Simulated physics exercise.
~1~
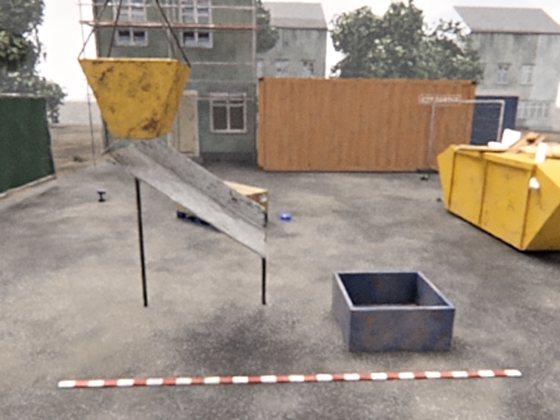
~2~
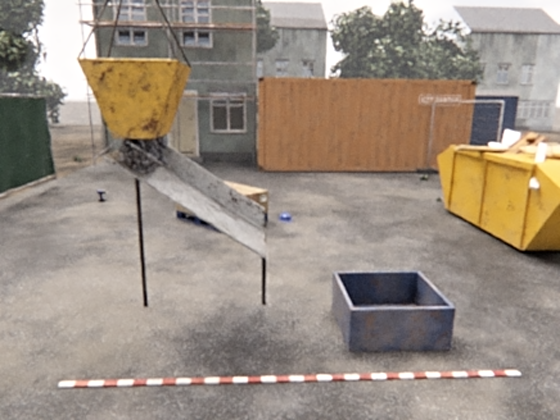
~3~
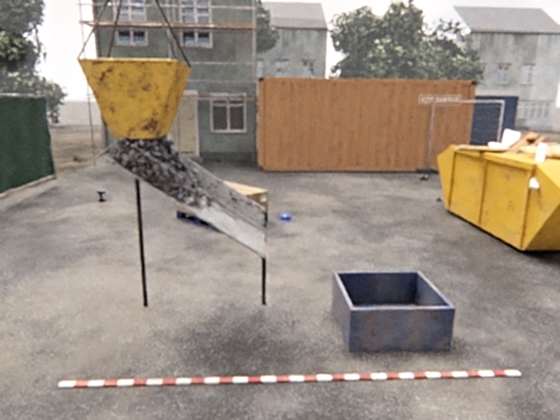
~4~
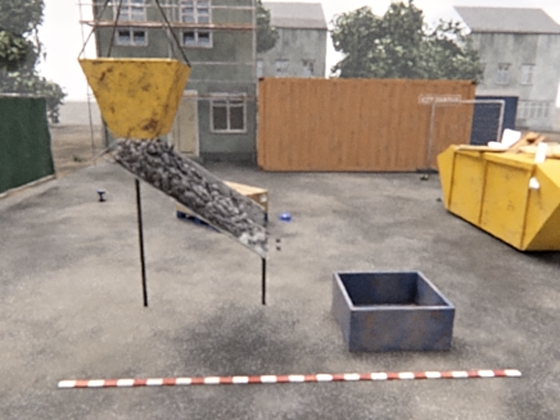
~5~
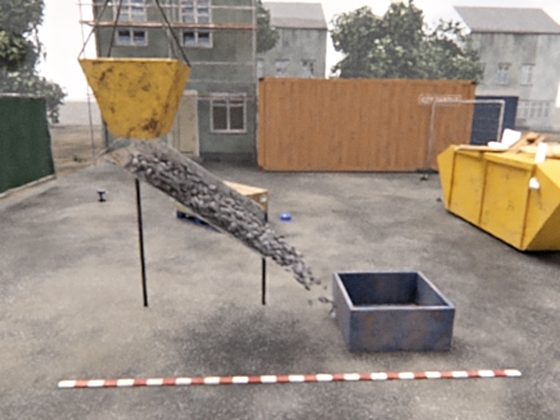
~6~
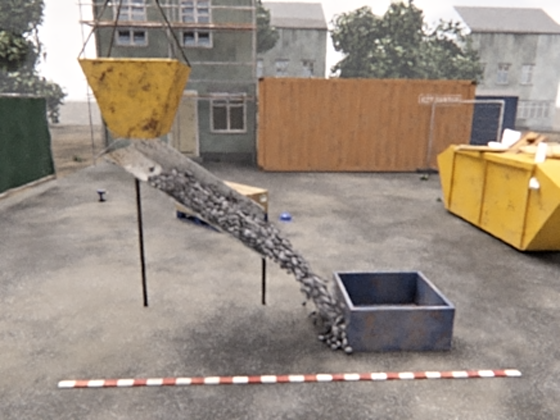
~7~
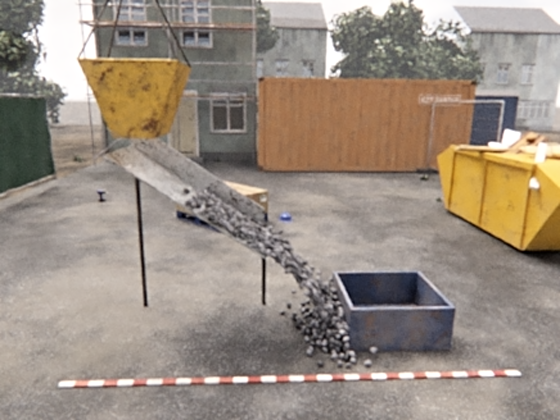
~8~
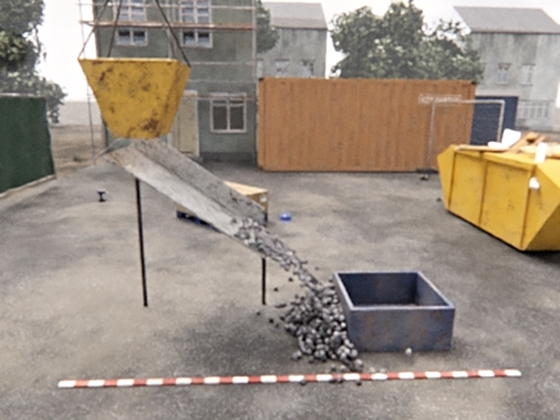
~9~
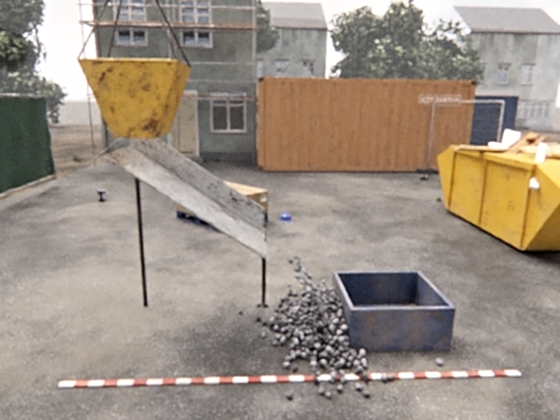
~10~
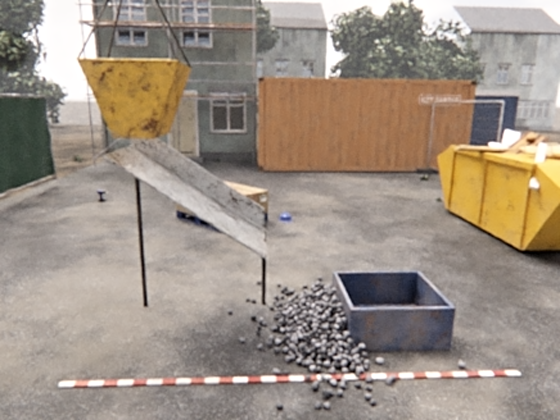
A yellow skip hangs at the upper left of a grey yard, above a sloping steel chute on thin dark legs, seen from a fixed, slightly raised viewpoint. An open blue-grey bin stands to the lower right, behind a red-and-white striped pole, with an orange container, buildings and another yellow skip beyond. Grey stones pour from the hanging skip and slide down the chute to the right. They spill off its lower end, fall short and strike the ground against the bin's left side. The chute empties, leaving a heap left of the bin, with a few stones scattered in front.
